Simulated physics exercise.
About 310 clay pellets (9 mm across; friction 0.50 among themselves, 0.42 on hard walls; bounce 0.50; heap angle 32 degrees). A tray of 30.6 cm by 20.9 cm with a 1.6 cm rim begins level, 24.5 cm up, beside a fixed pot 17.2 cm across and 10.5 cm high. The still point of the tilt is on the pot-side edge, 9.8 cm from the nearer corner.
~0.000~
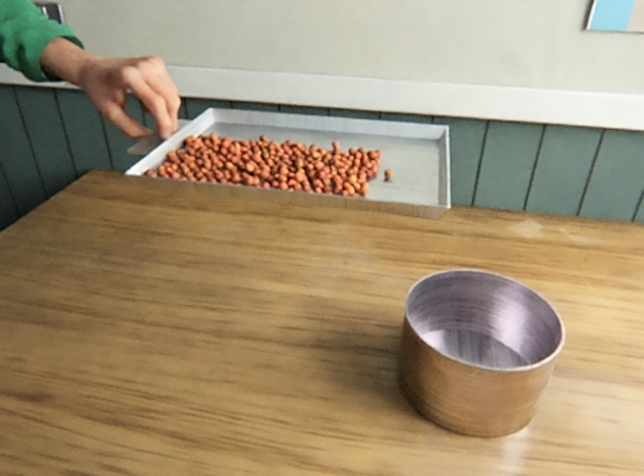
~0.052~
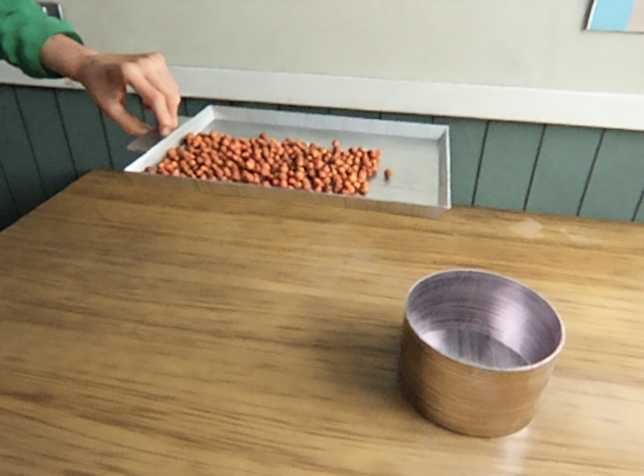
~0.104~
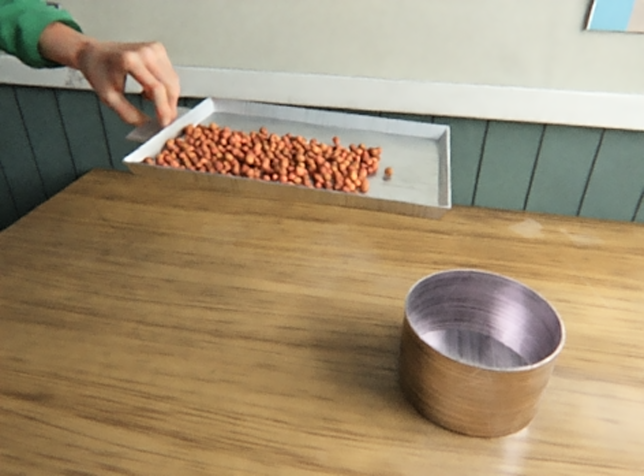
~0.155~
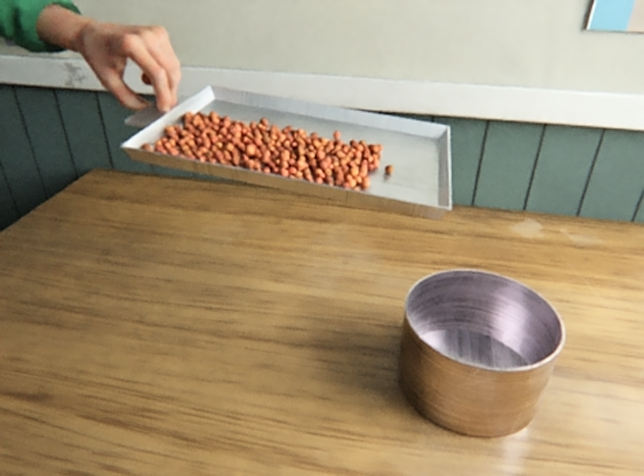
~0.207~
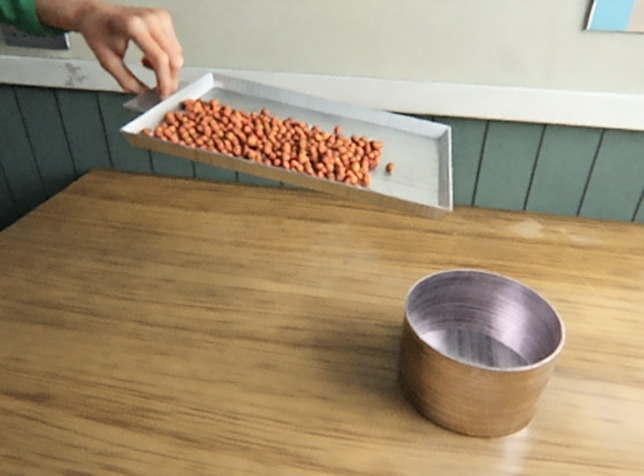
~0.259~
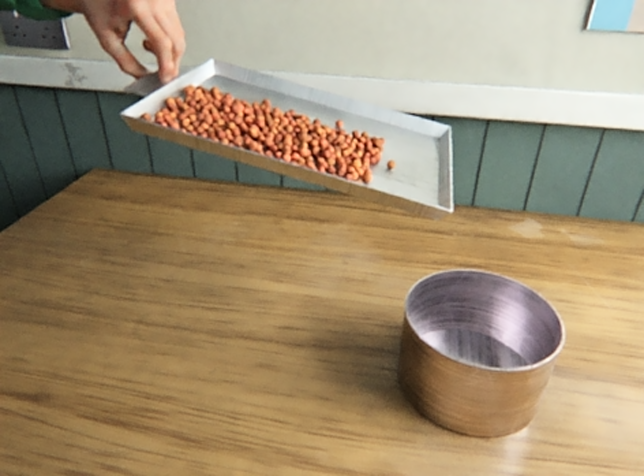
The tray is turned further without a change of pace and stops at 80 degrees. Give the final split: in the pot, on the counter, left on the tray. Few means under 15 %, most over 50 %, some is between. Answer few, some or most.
Pot: Most, counter: Some, tray: Few.
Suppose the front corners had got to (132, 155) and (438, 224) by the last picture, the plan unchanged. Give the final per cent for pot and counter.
Pot 25, counter 75.
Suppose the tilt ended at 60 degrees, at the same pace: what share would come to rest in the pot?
In that case some 35 per cent.
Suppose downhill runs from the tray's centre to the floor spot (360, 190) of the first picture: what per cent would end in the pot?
About 50 per cent.
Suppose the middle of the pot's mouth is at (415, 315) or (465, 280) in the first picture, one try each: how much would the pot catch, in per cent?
Some 55 and 70 per cent.
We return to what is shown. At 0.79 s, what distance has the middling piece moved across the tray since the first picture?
Roughly 13 cm.
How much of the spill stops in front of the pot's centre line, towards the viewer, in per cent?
About 20 per cent.
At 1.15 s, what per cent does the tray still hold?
Roughly 60 per cent.
After 0.79 s, tilt 44 degrees; the tray holds 100 %, the pot 0 %.
After 1.15 s, tilt 66 degrees; the tray holds 60 %, the pot 25 %.
After 1.60 s, tilt 80 degrees; the tray holds 15 %, the pot 55 %.
By 2.6 s all is still; pot 75 %, counter 25 %, tray 0 %.
